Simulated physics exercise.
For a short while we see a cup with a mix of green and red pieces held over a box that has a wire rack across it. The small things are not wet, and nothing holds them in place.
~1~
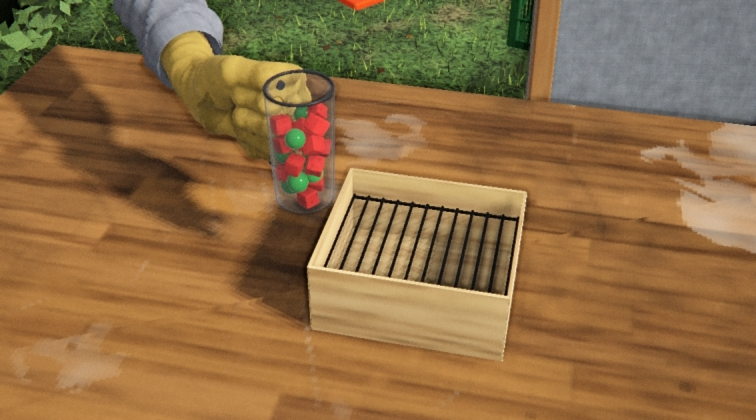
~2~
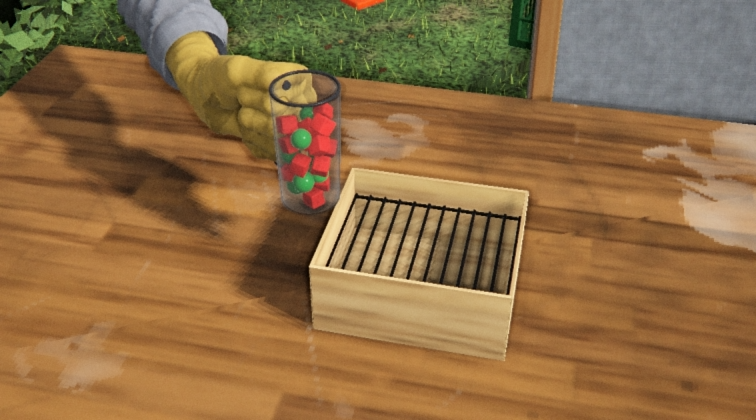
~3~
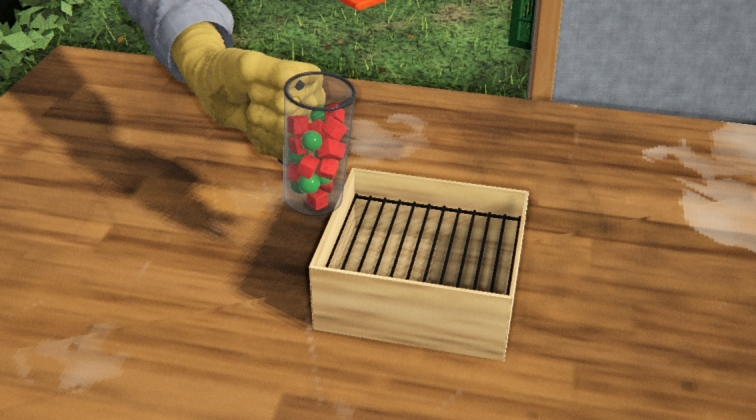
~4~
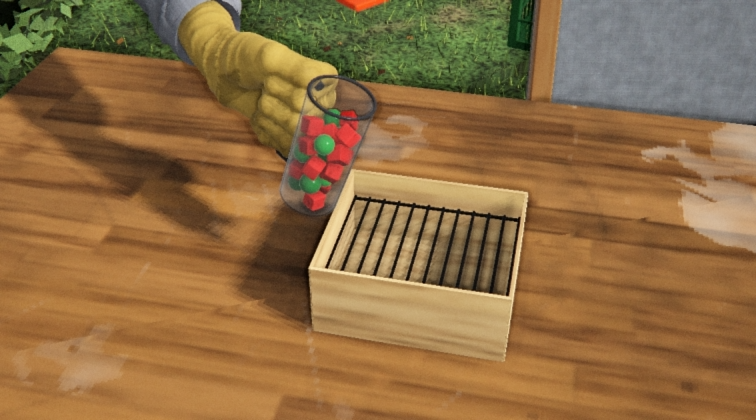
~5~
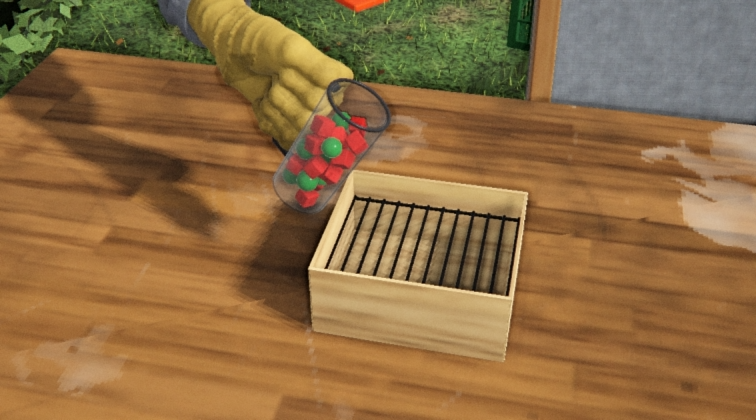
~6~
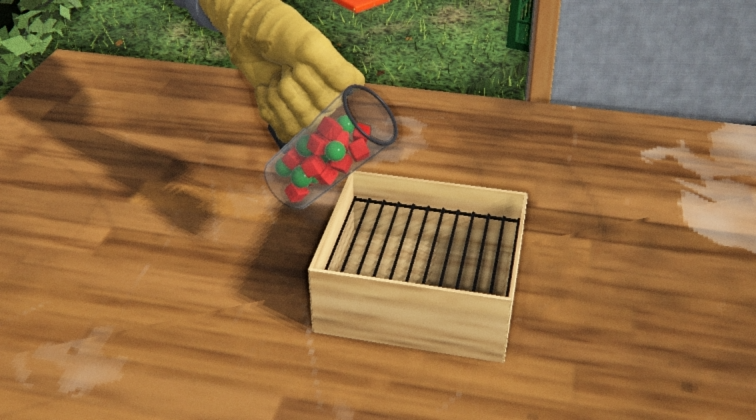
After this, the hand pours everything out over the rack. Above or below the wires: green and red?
Green pieces are caught; red pieces are caught.
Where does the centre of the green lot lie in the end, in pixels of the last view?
Resting centre: About (418, 233) px.
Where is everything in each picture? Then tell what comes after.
Cup near (302, 145), upright; rack near (478, 261), 12 wires across; green marbles near (313, 173), wider than the gaps; red dice-shaped beads near (313, 146), wider than the gaps, in the first picture.
Cup near (308, 145), upright; red ones near (319, 146), in the second picture.
Cup near (316, 146), tipped 5°; green ones near (324, 174), in the third picture.
Cup near (325, 149), tipped 18°; red ones near (309, 145), in the fourth picture.
Cup near (328, 150), tipped 30°; green ones near (321, 175), in the fifth picture.
Cup near (328, 150), tipped 43°; rack near (479, 263); green ones near (314, 173); red ones near (340, 142), in the sixth picture.
Then, 0.41 s on from there, green ones, the whole lot in the cup; red ones, the whole lot in the cup.
Then, 0.78 s on from there, green ones, the whole lot in the cup; red ones, all but a few in the cup, a little on or over the wires.
Then, 1.09 s on from there, green ones, near two thirds in the cup, near a third on or over the wires; red ones, near a quarter in the cup, the bulk on or over the wires.
In the end, green ones, the whole lot on the wires, none at all under the rack; red ones, the whole lot on the wires, none at all under the rack.
